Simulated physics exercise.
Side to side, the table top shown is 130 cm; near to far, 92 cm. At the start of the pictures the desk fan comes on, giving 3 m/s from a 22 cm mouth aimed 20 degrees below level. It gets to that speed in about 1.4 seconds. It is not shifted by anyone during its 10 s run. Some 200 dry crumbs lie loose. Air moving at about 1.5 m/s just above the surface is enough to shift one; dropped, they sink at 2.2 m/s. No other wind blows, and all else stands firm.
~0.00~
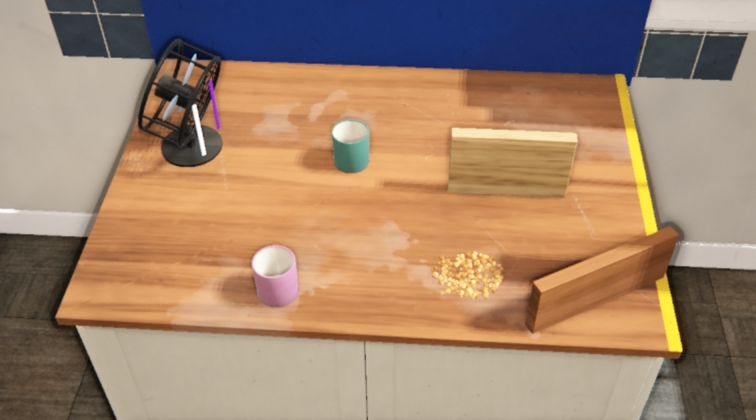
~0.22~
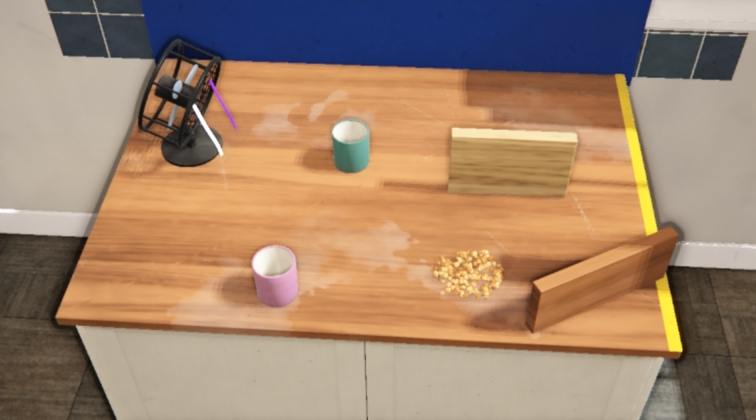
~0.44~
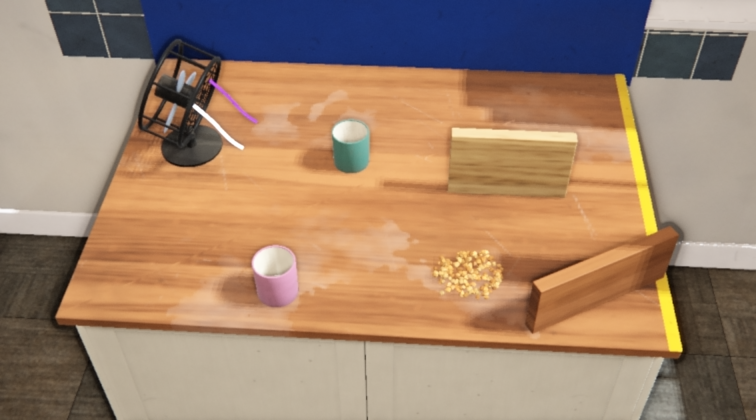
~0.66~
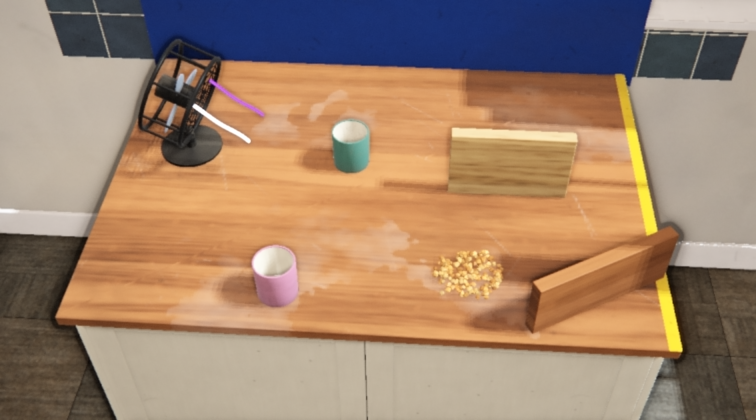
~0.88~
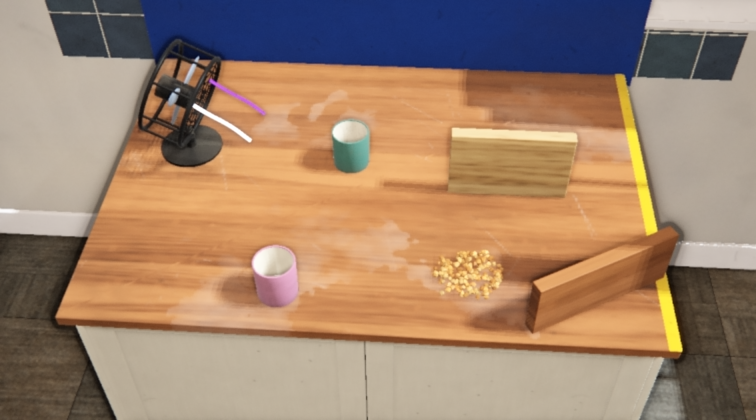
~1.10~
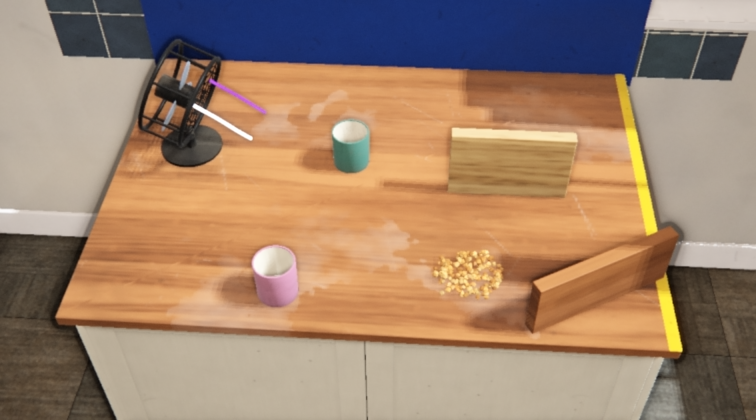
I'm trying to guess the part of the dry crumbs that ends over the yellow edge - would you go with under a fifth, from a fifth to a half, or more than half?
The part that ends there is smaller than one fifth.
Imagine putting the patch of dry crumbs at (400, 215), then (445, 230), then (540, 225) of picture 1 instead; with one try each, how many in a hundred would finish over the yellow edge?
Taking the three spots in order, you'd get around 40 percent, 50 percent and 100 percent.
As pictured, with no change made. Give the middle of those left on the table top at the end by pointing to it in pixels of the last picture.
Look near pixel (557, 304) of the last view.
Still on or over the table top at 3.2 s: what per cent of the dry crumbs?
I'd estimate about 40 per cent.
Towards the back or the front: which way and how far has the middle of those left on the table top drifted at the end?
It drifted toward the front side, roughly 5 cm.
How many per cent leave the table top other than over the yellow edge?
About 50 %.
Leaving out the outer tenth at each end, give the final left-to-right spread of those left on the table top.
Spread, left to right: Approx. 10 cm.
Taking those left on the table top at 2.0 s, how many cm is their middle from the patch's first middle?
It comes to near 20 cm.
After 2.0 s, 27 % are on the move or not yet settled, 4 % are over the yellow edge; the middle of those still in play is near (557, 304).
After 3.2 s, 18 % are on the move or not yet settled, 6 % are over the yellow edge; the middle of those still in play is near (557, 304).
After 5.5 s, 15 % are on the move or not yet settled, 6 % are over the yellow edge; the middle of those still in play is near (557, 304).
After 10.0 s, at the end, 8 % are over the yellow edge; the middle of those still in play is near (557, 304).
